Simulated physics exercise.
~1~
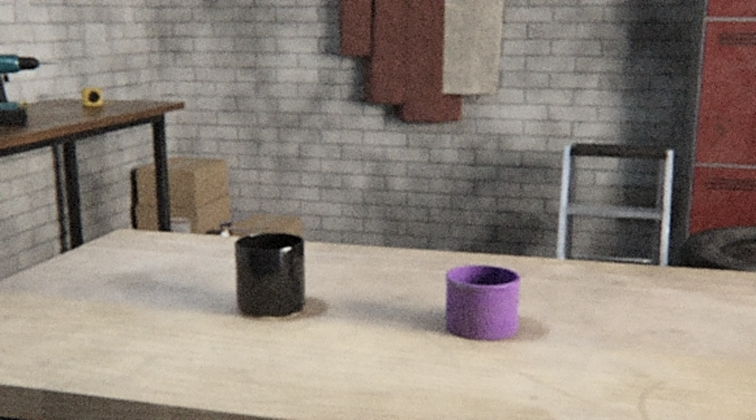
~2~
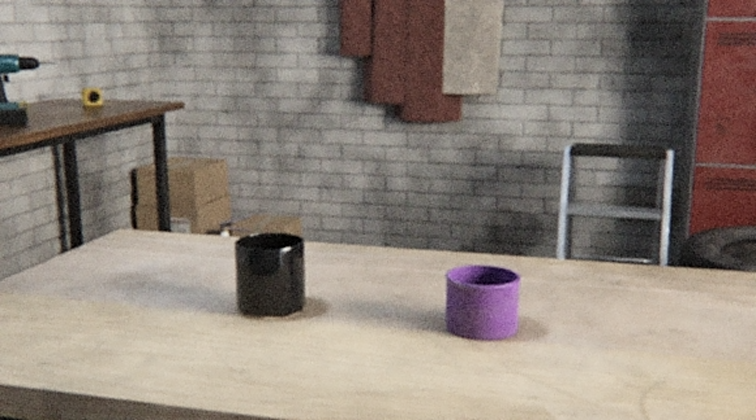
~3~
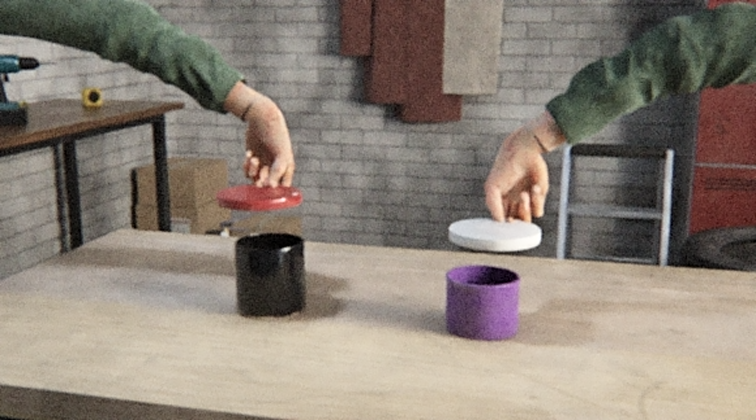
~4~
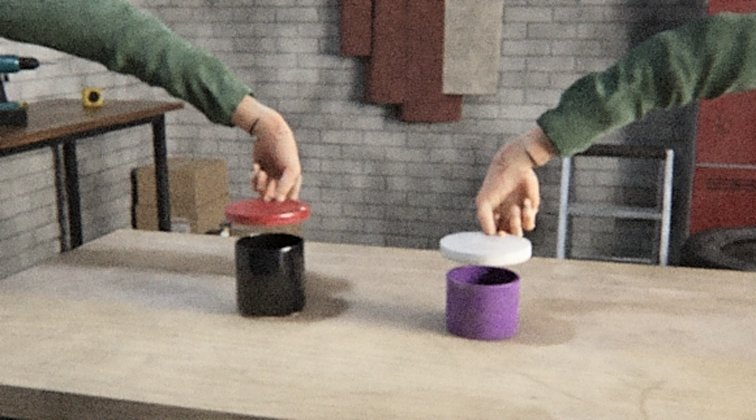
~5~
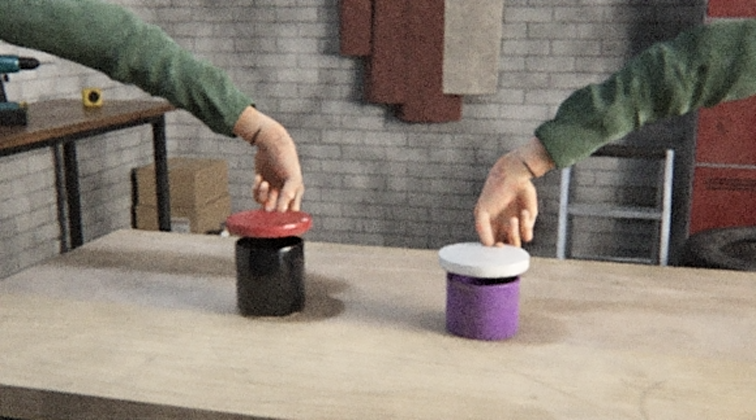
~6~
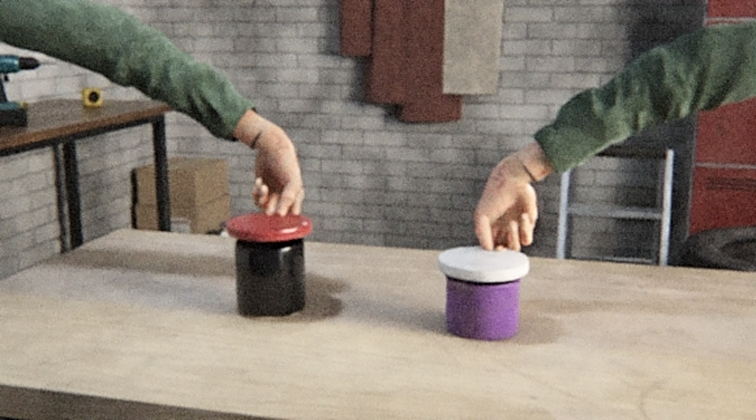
Two hands in green sleeves lowering a red lid onto a black mug and a white coaster onto a purple beaker.
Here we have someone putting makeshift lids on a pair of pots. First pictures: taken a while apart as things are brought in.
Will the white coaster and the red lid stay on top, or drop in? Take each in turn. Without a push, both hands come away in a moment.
Taking each in turn, the white coaster stays on top, the red lid stays on top.
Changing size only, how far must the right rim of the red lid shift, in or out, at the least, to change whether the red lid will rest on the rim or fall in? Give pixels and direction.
Left, by around 8 pixels.
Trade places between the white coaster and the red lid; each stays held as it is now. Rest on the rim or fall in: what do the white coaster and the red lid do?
Once moved, the white coaster does not fall in; as for the red lid, it does not fall in.
Then, 0.10 s later than the last frame, white coaster moving near (483, 270); red lid shifted a little near (269, 237).
When it is over, the white coaster works as a lid, near (483, 270); the red lid works as a lid, near (269, 236).
